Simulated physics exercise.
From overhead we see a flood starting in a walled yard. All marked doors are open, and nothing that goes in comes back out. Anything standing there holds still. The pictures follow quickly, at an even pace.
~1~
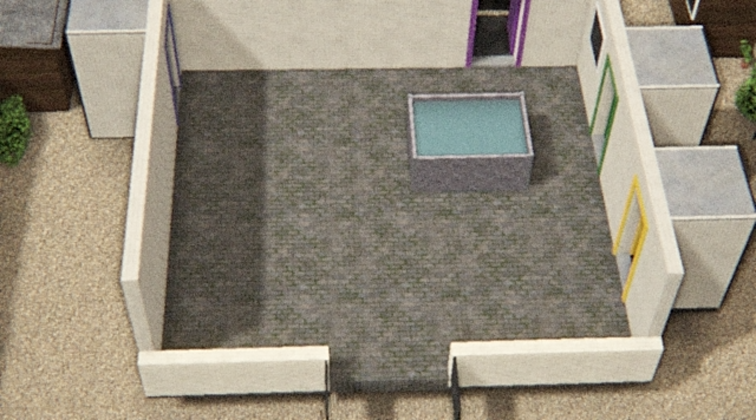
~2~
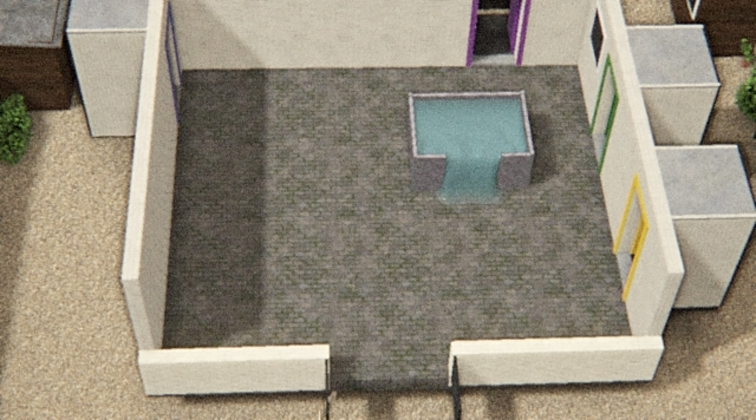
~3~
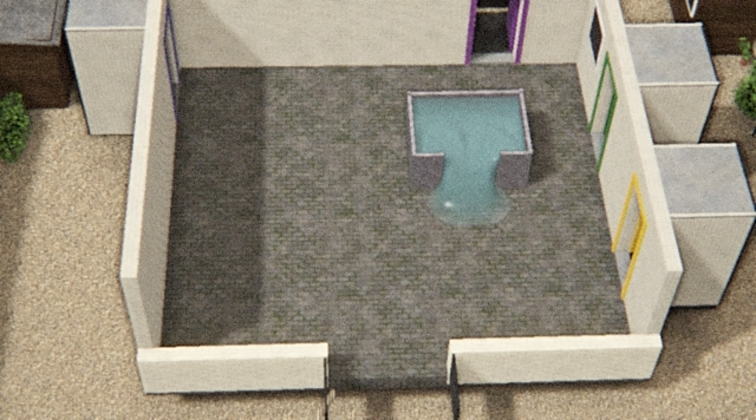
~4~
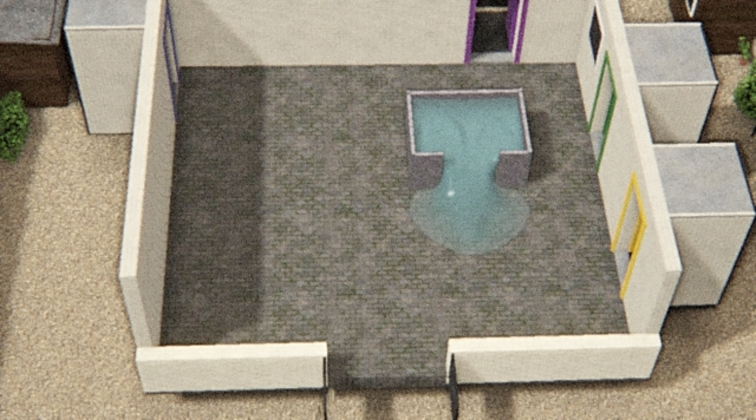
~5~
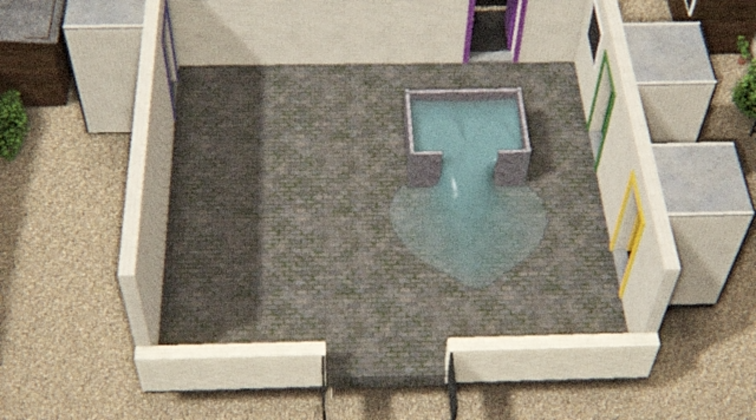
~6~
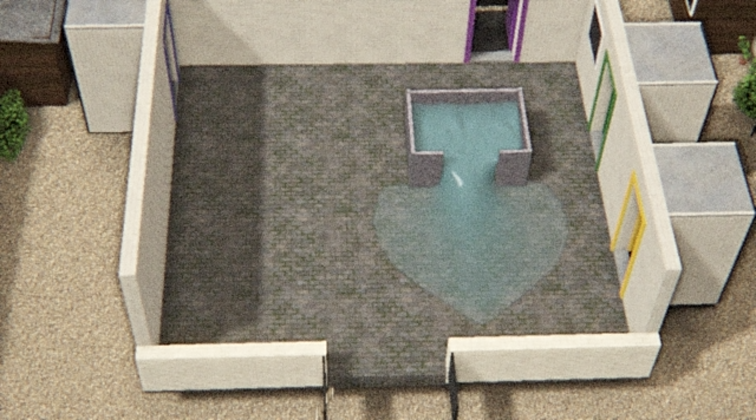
Water pours through a gap in the tank's front wall and spreads across the yard.
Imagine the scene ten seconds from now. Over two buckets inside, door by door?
Door by door: The blue door not over; the green door not over; the yellow door over; the purple door not over.
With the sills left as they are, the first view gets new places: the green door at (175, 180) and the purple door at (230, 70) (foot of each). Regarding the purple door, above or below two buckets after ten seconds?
In short: Purple door stays under.
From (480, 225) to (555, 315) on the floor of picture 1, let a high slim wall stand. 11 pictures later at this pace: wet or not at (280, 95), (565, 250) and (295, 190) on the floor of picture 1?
Taking the points in turn, they are high and dry, inundated and high and dry.
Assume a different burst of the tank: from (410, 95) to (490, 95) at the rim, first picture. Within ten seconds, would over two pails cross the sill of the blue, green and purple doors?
Well, the blue one breaks the limit, while the green one stays within bounds and the purple one breaks the limit.
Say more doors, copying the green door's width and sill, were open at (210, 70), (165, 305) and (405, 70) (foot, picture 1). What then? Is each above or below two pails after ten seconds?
Stays below the line; stays below the line; stays below the line.
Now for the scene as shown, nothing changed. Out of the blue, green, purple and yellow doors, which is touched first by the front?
The yellow one, before the others.
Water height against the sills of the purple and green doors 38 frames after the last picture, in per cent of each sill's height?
Approx. 0 % then 100 %.
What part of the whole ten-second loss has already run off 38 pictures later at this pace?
Close to 85 per cent, I'd say.
A moment on, water covers 30 % of the floor; the blue door not reached, the green door not reached, the yellow door wet at the sill, nothing in, the purple door not reached.
Next, water covers 35 % of the floor; the blue door not reached, the green door not reached, the yellow door under two buckets in, the purple door not reached.
Then, water covers 35 % of the floor; the blue door not reached, the green door not reached, the yellow door over two buckets in, the purple door not reached.
Later, water covers 50 % of the floor; the blue door not reached, the green door wet at the sill, nothing in, the yellow door over two buckets in, the purple door not reached.
In the end, water covers 75 % of the floor; the blue door not reached, the green door wet at the sill, nothing in, the yellow door over two buckets in, the purple door under two buckets in.
